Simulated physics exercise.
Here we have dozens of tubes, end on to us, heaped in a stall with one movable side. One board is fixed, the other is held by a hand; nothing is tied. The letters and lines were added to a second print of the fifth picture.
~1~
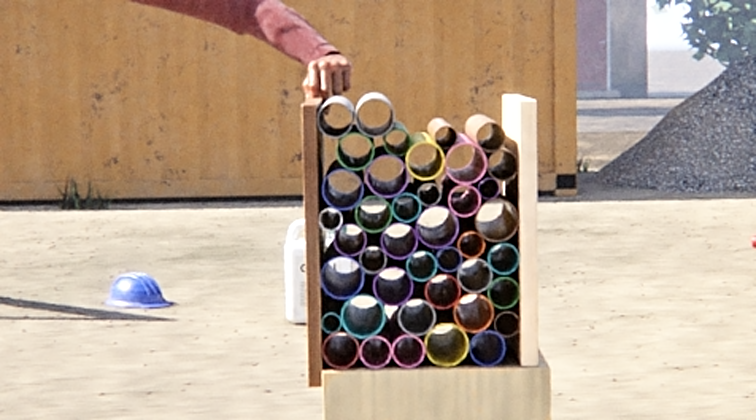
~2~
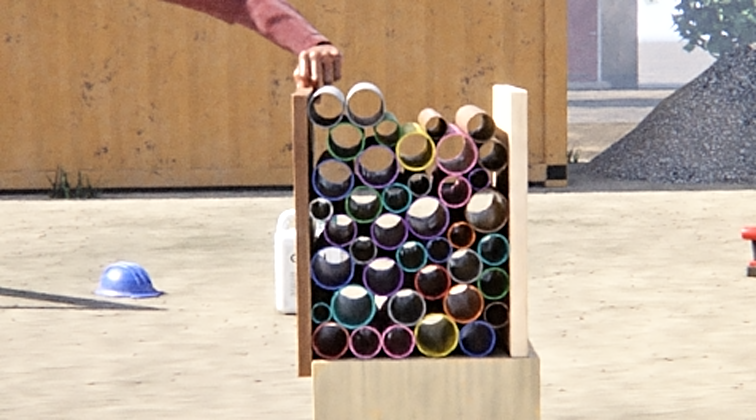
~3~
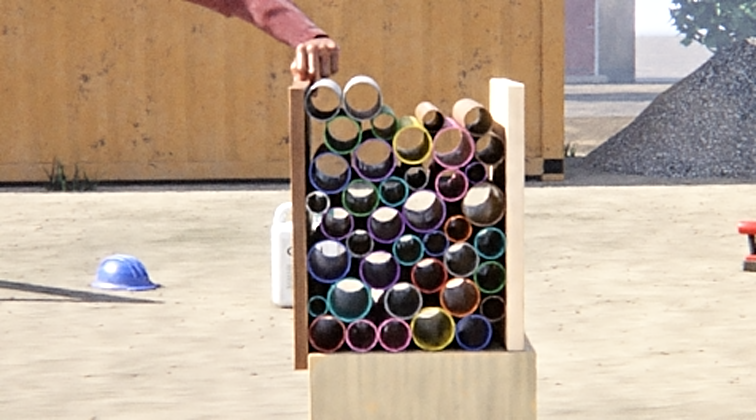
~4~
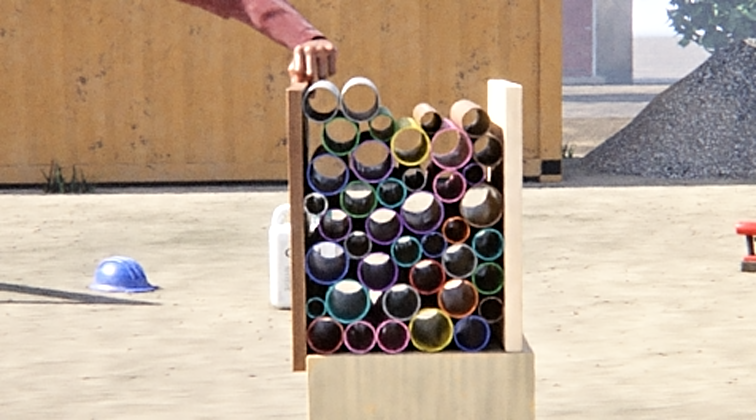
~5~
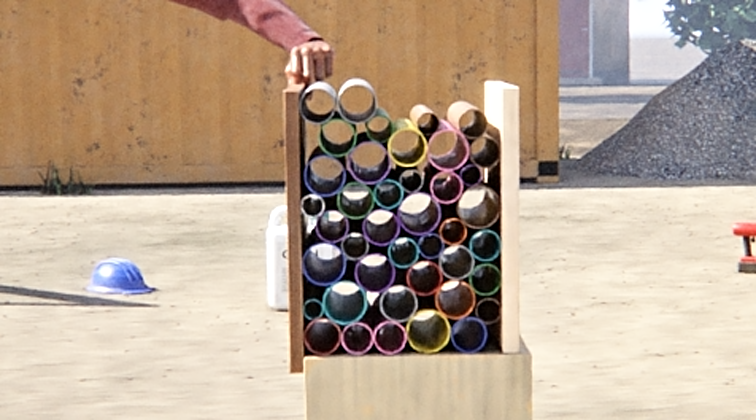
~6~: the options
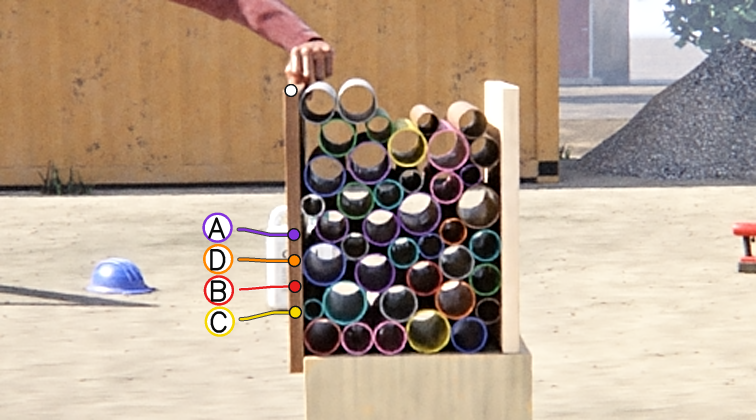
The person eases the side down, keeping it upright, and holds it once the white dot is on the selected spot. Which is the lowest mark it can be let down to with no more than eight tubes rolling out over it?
The lowest mark that will do is A.
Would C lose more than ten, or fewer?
More than ten.
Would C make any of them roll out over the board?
At C: Yes.
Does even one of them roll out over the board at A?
Yes.
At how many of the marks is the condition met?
One of them.
On the marked copy, A at (294, 235); B at (295, 286); C at (295, 313); D at (294, 260); the white dot at (291, 91).
Taking A. A third of the way, top of the board (300, 152).
Two thirds of the way, top of the board (301, 223).
When it is over, top of the board (301, 234), about five out over the board.
As for the rest, B nine out over the board; C more than eight out over the board; D nine out over the board.
